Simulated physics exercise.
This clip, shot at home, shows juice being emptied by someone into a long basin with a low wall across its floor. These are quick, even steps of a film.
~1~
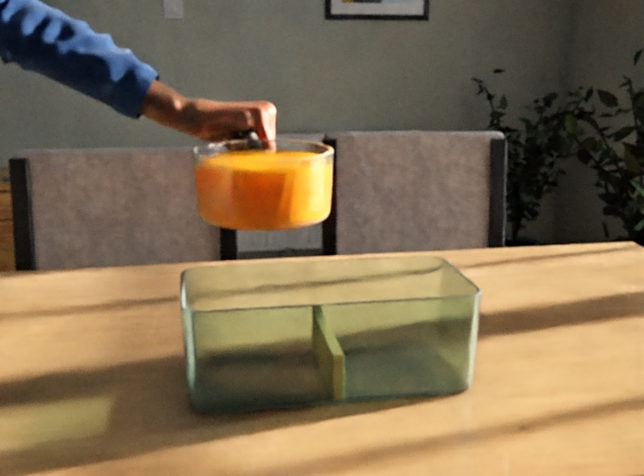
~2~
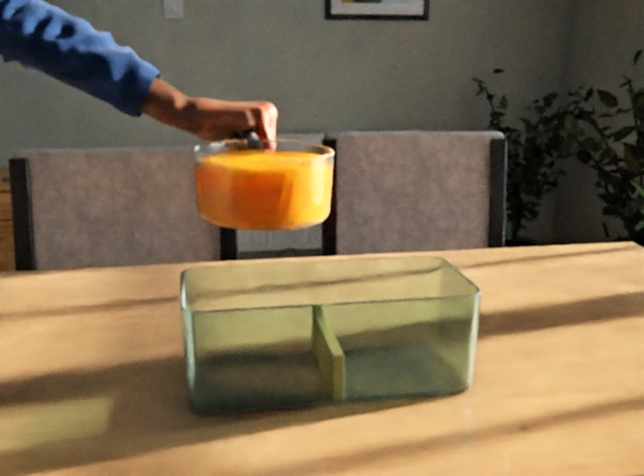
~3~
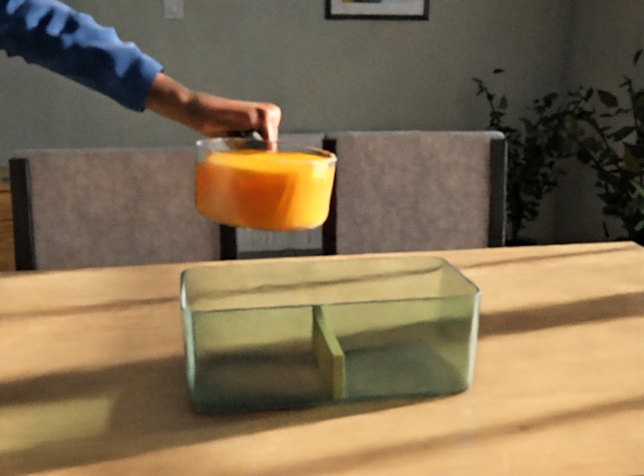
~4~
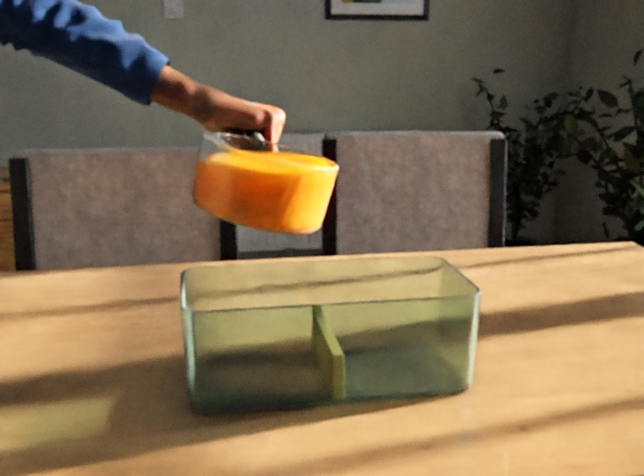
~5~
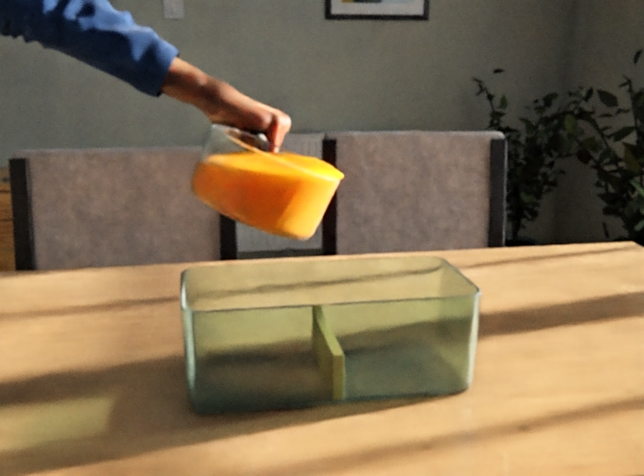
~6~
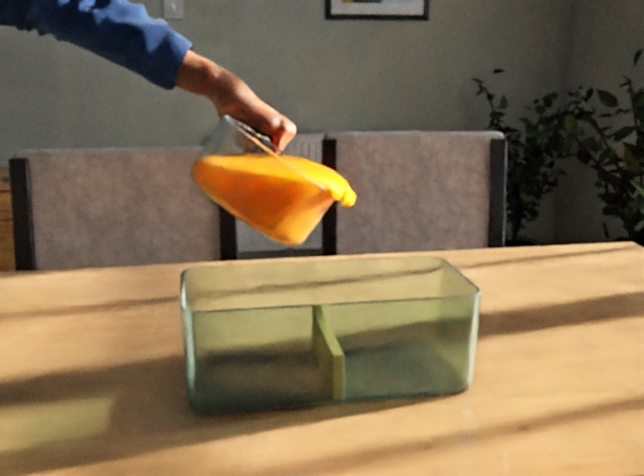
Orange juice in a clear round container was held above a long greenish basin with a low divider, then a blue-sleeved hand tilted it steadily to the right until juice bulged over its lip.
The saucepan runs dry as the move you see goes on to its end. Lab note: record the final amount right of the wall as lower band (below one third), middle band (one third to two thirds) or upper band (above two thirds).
I expect the share right of the wall to be beyond two thirds.
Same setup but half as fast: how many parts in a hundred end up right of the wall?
Close to 90 per cent.
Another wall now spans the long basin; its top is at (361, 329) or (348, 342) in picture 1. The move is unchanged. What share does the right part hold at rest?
Roughly 50 per cent, and 60 per cent.
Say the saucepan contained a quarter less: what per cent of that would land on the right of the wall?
Some 75 parts in a hundred, give or take.
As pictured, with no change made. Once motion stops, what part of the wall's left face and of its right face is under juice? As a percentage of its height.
The left side ends up close to 20, the right side close to 60.
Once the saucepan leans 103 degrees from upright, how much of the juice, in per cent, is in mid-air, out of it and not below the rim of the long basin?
Around 25 in a hundred.
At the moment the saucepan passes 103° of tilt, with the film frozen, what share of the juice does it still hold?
Around 15 in a hundred.
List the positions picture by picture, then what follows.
In the first frame, it leans 0°; its right rim is at (330, 150); the juice meets the walls at (197, 161) and (327, 158); the long basin's rim runs from (182, 290) to (461, 275); the wall's top is at (327, 331).
In the second frame, it leans 2°; its right rim is at (331, 152); the juice meets the walls at (197, 161) and (327, 158).
In the third frame, it leans 6°; its right rim is at (333, 157); the juice meets the walls at (199, 159) and (329, 160).
In the fourth frame, it leans 14°; its right rim is at (335, 167); the juice meets the walls at (201, 159) and (333, 163).
In the fifth frame, it leans 24°; its right rim is at (336, 179); the juice meets the walls at (200, 161) and (333, 170); 2 per cent is over the edge.
In the sixth frame, it leans 35°; its right rim is at (335, 194); the juice meets the walls at (198, 160) and (325, 178); 8 per cent is over the edge.
A moment on, the saucepan is tipped right over and 16 per cent is still to pour, 0 is left of the wall and 57 right of it.
Next, the saucepan is tipped right over and 1 per cent is still to pour, 16 is left of the wall and 77 right of it.
Then the saucepan is tipped right over and 0 per cent is still to pour, 20 is left of the wall and 79 right of it.
Later the saucepan is tipped right over and 0 per cent is still to pour, 20 is left of the wall and 79 right of it.
Finally, 20 per cent lies left of the wall, 79 right of it and 1 outside.
